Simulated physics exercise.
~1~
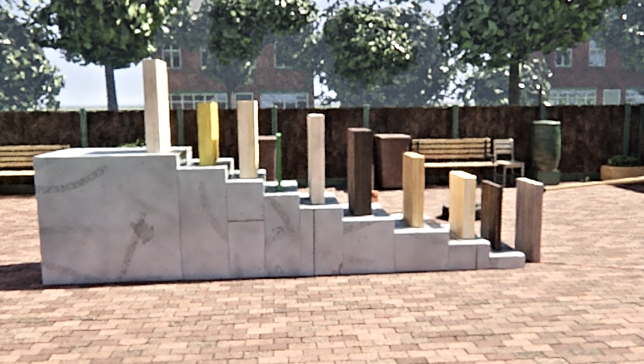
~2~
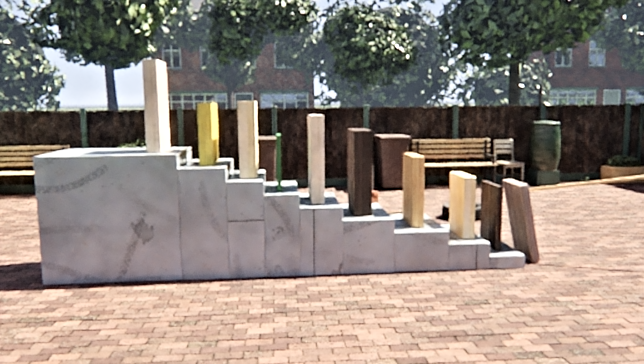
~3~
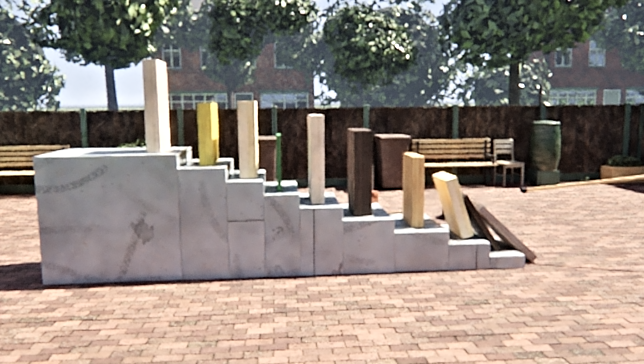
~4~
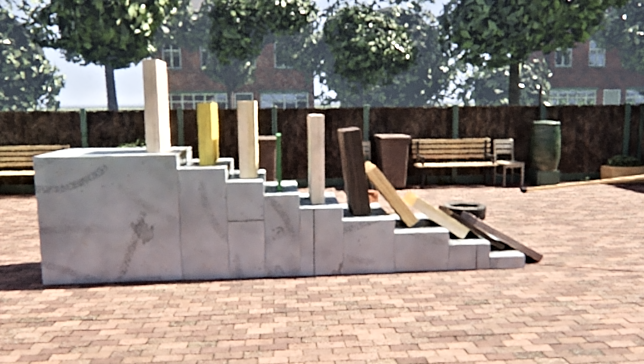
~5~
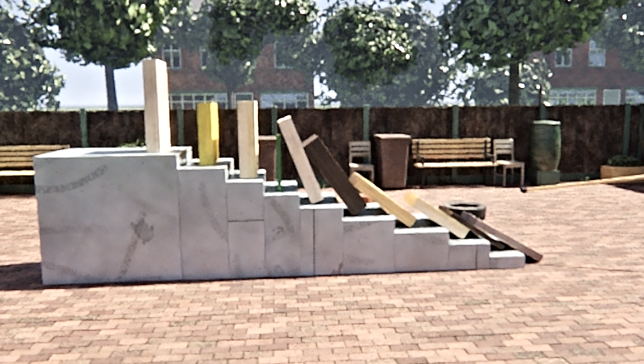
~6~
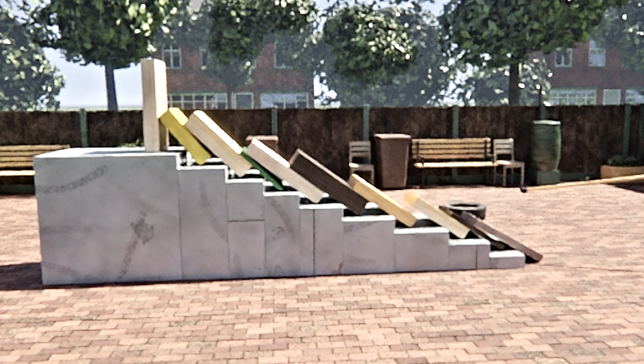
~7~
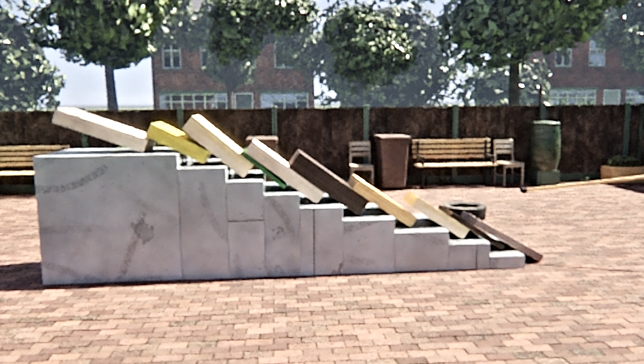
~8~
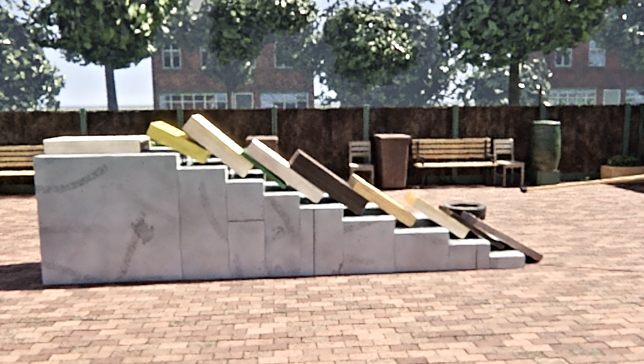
We see ten upright boards on a flight of low pale steps in a paved yard. The lowest, at the right, tips left and the others topple in turn up the steps, until the tall pale one lies flat on top and none stands.
